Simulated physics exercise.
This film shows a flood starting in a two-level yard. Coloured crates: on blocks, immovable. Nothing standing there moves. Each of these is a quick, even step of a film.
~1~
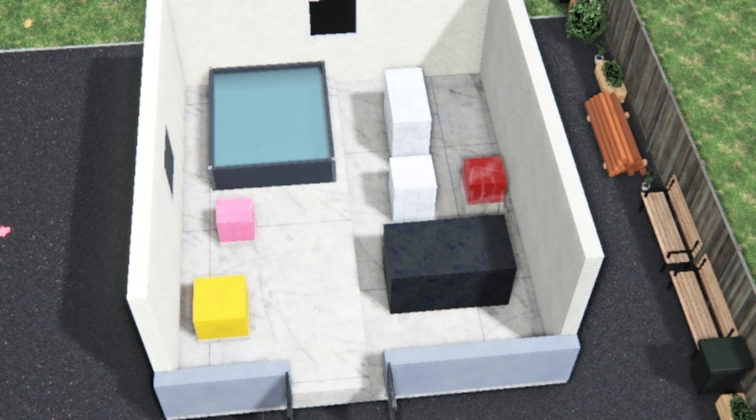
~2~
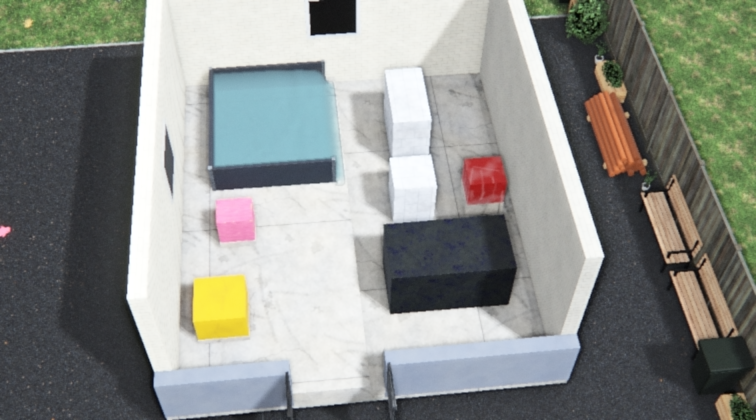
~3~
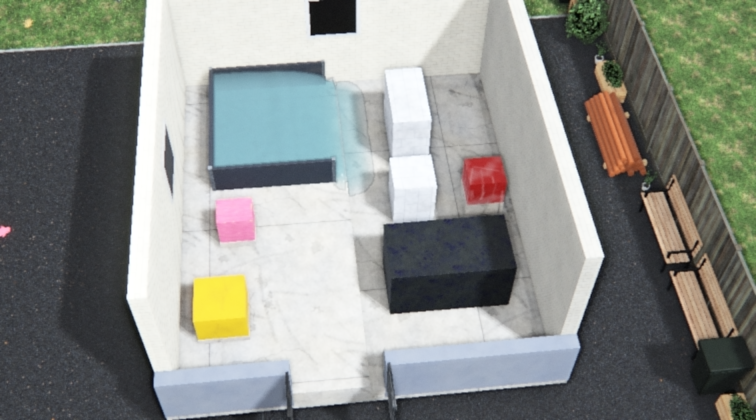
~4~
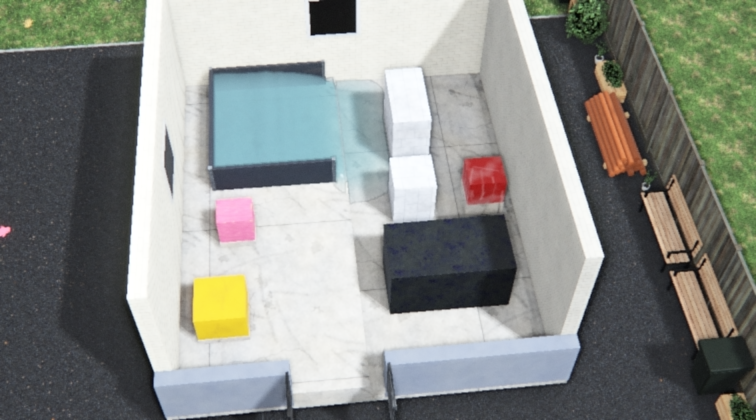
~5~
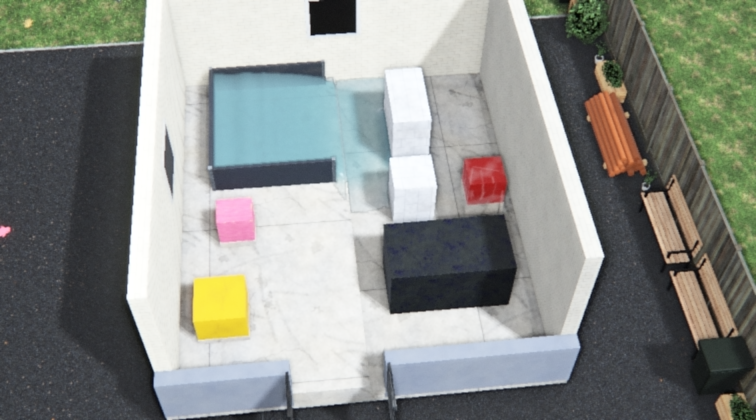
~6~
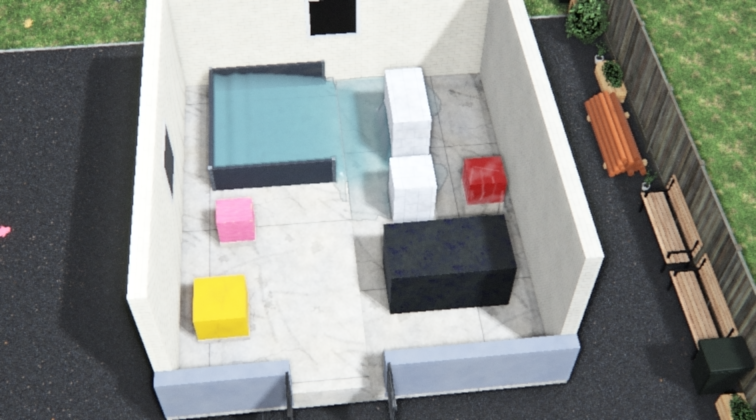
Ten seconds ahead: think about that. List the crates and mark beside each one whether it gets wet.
Pink crate - stays dry; yellow crate - stays dry; red crate - gets wet.
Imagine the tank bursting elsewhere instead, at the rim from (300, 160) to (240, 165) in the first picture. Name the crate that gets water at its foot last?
My answer: The one in red.
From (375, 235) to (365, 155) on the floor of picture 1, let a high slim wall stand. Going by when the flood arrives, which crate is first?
The one in red.
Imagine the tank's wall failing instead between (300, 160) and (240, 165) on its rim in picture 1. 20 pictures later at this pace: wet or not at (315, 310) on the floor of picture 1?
Logged for the spot: In a puddle.
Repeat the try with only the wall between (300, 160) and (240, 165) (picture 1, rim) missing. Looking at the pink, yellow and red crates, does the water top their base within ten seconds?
Result: Pink is swamped; yellow is swamped; red is not reached.
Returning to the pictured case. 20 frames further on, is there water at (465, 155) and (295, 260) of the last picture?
Going in order, I'd say drenched for the first and clear for the second.
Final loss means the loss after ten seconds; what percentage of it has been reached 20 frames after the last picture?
My guess would be around 5 percent.
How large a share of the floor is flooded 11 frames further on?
Roughly 35 percent.
A moment on, water covers 25 % of the floor; the pink crate not reached, the yellow crate not reached, the red crate water round its plinth.
Next, water covers 35 % of the floor; the pink crate not reached, the yellow crate not reached, the red crate water round its plinth.
Then, water covers 50 % of the floor; the pink crate not reached, the yellow crate not reached, the red crate water round its plinth.
Later, water covers 60 % of the floor; the pink crate not reached, the yellow crate not reached, the red crate water round its plinth.
In the end, water covers 65 % of the floor; the pink crate stayed above the water, the yellow crate stayed above the water, the red crate was topped.
